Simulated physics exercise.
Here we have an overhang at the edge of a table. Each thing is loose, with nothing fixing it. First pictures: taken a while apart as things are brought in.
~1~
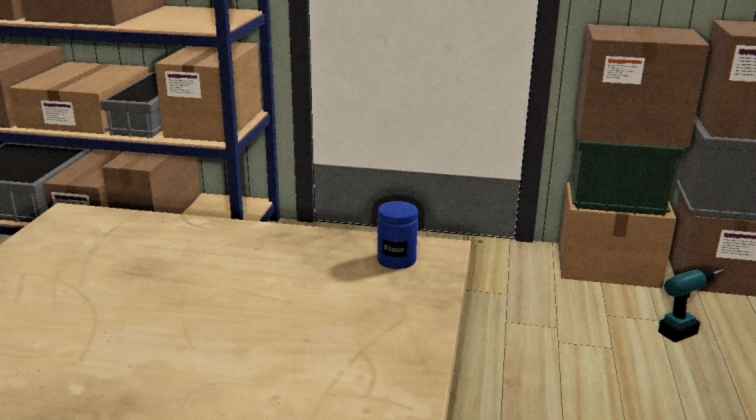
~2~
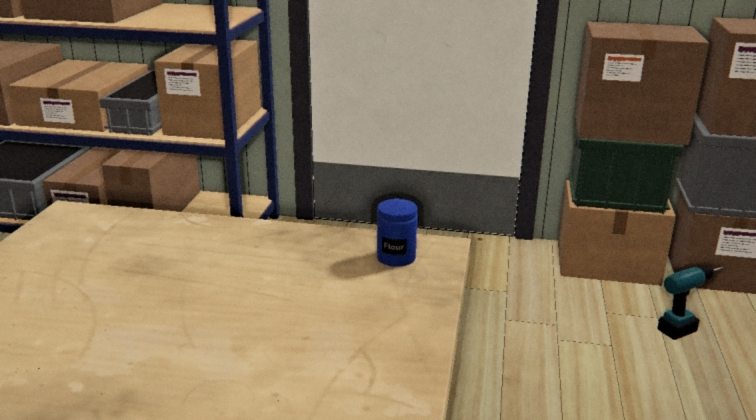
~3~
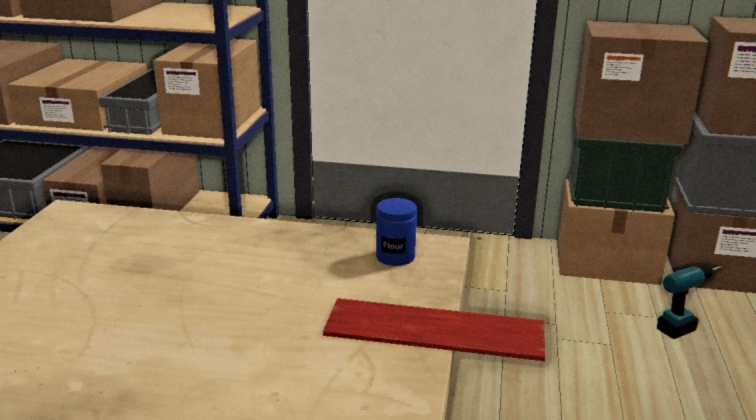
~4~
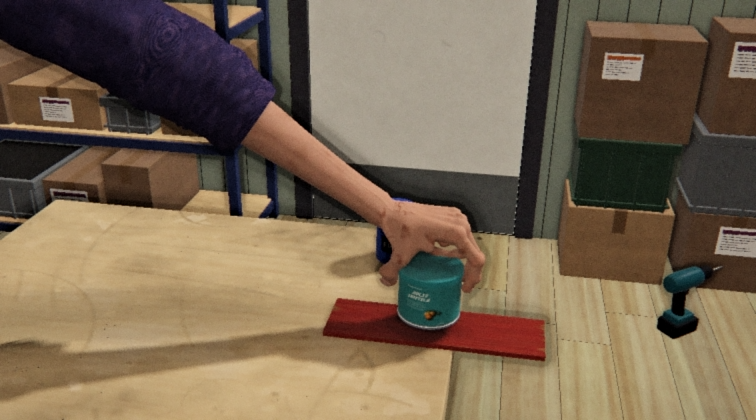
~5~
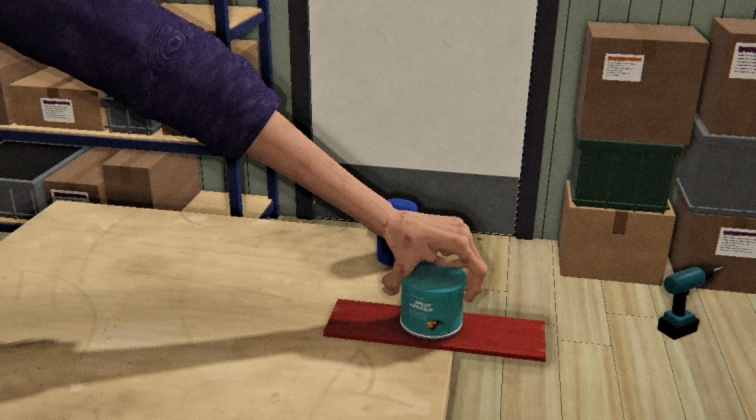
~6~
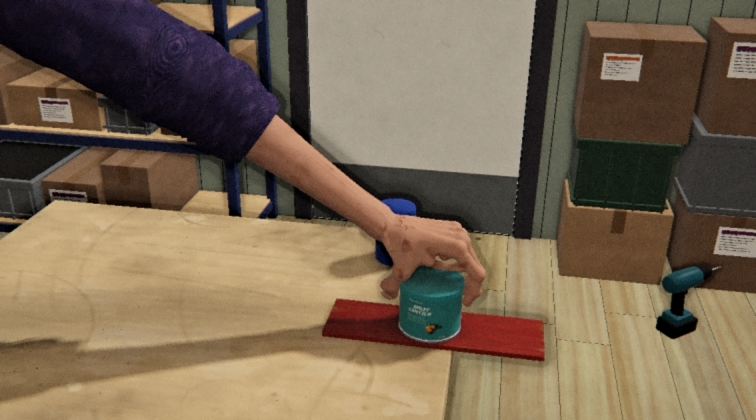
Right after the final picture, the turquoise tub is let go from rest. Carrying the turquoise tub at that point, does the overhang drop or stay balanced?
It stays balanced.
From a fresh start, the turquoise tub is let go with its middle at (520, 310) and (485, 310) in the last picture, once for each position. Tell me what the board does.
On the first try it falls, and on the second it falls.
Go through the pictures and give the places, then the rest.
In the first picture, the last thing is not in view yet.
In the second picture, the last thing is not in view yet.
In the third picture, the last thing is not in view yet; red board (435, 328).
In the fourth picture, coming down; turquoise tub (430, 289); red board (435, 328).
In the fifth picture, coming down; turquoise tub (432, 299); red board (436, 329).
In the sixth picture, in place under the hand; turquoise tub (431, 303); red board (434, 328).
Then, 0.40 s on from there, no change.
Then, 1.10 s on from there, turquoise tub resting near (431, 303).
In the end, all 3 unmoved. At the end, from the last picture's camera, turquoise tub near (431, 303). The board stays on the table.
